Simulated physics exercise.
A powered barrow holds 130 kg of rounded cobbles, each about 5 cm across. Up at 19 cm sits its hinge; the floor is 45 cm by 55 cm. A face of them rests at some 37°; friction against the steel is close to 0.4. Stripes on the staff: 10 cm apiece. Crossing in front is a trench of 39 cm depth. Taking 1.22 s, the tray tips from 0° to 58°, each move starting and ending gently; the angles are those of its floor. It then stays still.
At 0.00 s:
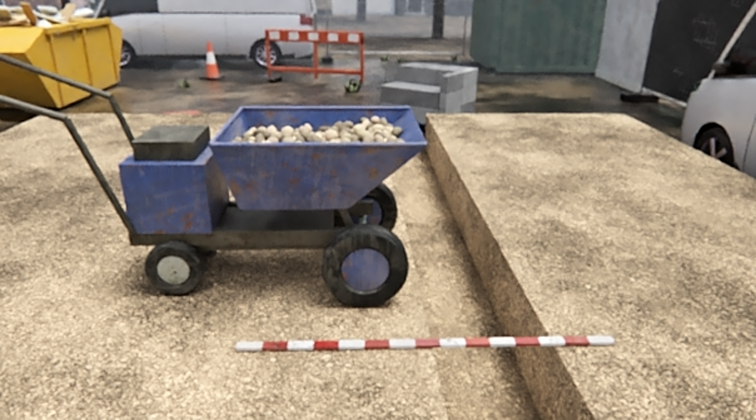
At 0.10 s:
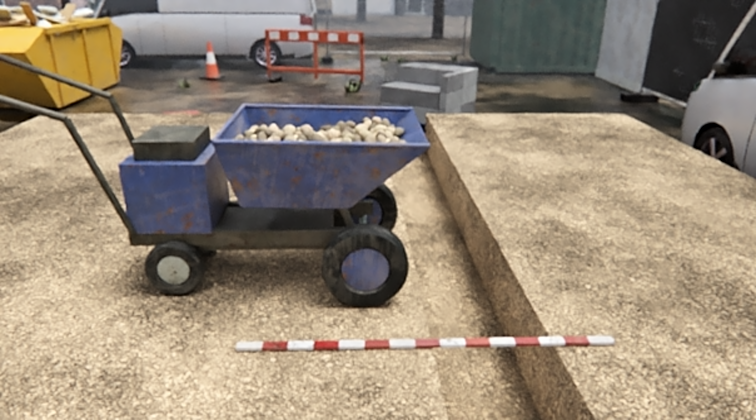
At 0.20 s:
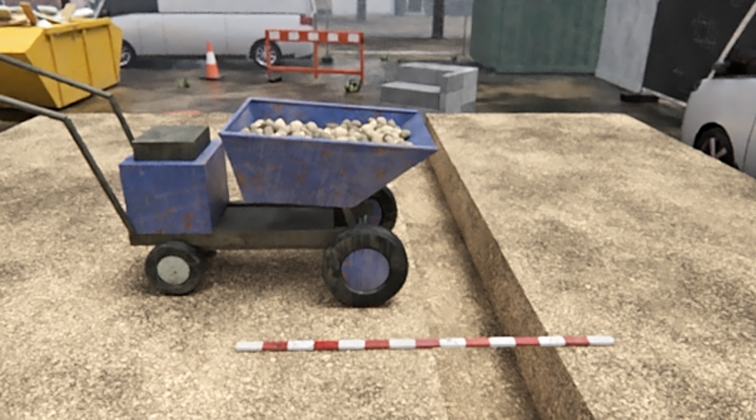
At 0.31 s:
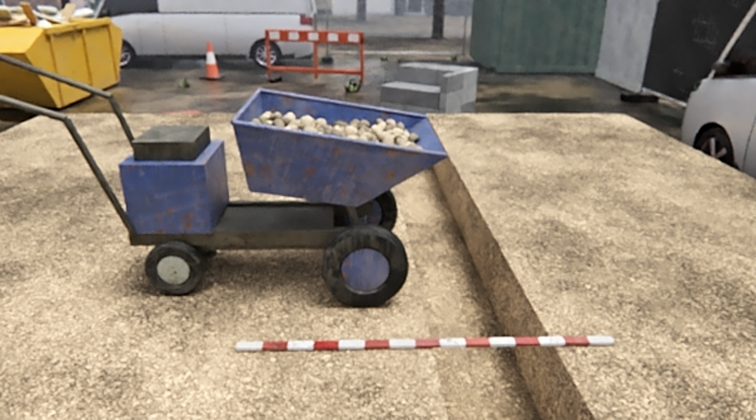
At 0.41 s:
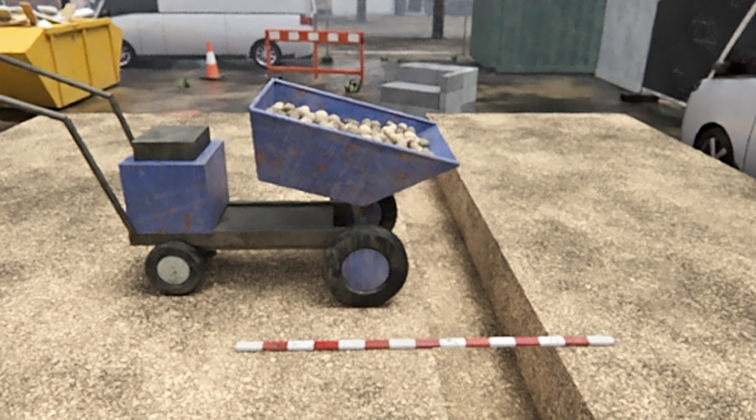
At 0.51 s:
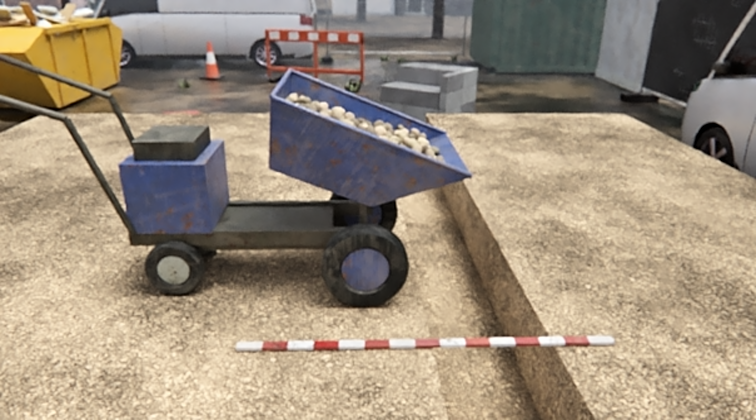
On a building site, a blue powered barrow's tray of rounded stones shifting forward and tilting steadily toward the trench at right.
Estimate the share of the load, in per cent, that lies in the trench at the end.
I would say 57 per cent of the load lies in the trench at the end.
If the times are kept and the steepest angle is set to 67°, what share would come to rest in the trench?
I'd expect around 40 in a hundred.
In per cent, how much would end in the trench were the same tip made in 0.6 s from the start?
With that timing, about 40 per cent.
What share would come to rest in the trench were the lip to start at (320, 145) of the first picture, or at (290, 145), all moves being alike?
Some 100 and some 75 per cent, in that order.
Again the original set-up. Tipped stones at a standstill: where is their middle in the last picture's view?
Resting centre: About (501, 316).
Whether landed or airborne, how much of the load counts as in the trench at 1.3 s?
About 10 per cent by then.
After 0.9 s the floor is at 49°; 100 % in the tray; the foremost stones are at (478, 198).
After 1.3 s the floor is at 58°; 85 % in the tray, 9 % in the trench, 6 % past the trench; the foremost stones are at (549, 277).
After 1.7 s the floor is at 58°; 50 % in the tray, 15 % in the trench, 35 % past the trench; the foremost stones are at (632, 281).
After 3.6 s the floor is at 58°; 0 % in the tray, 57 % in the trench, 43 % past the trench; the foremost stones are at (689, 266).
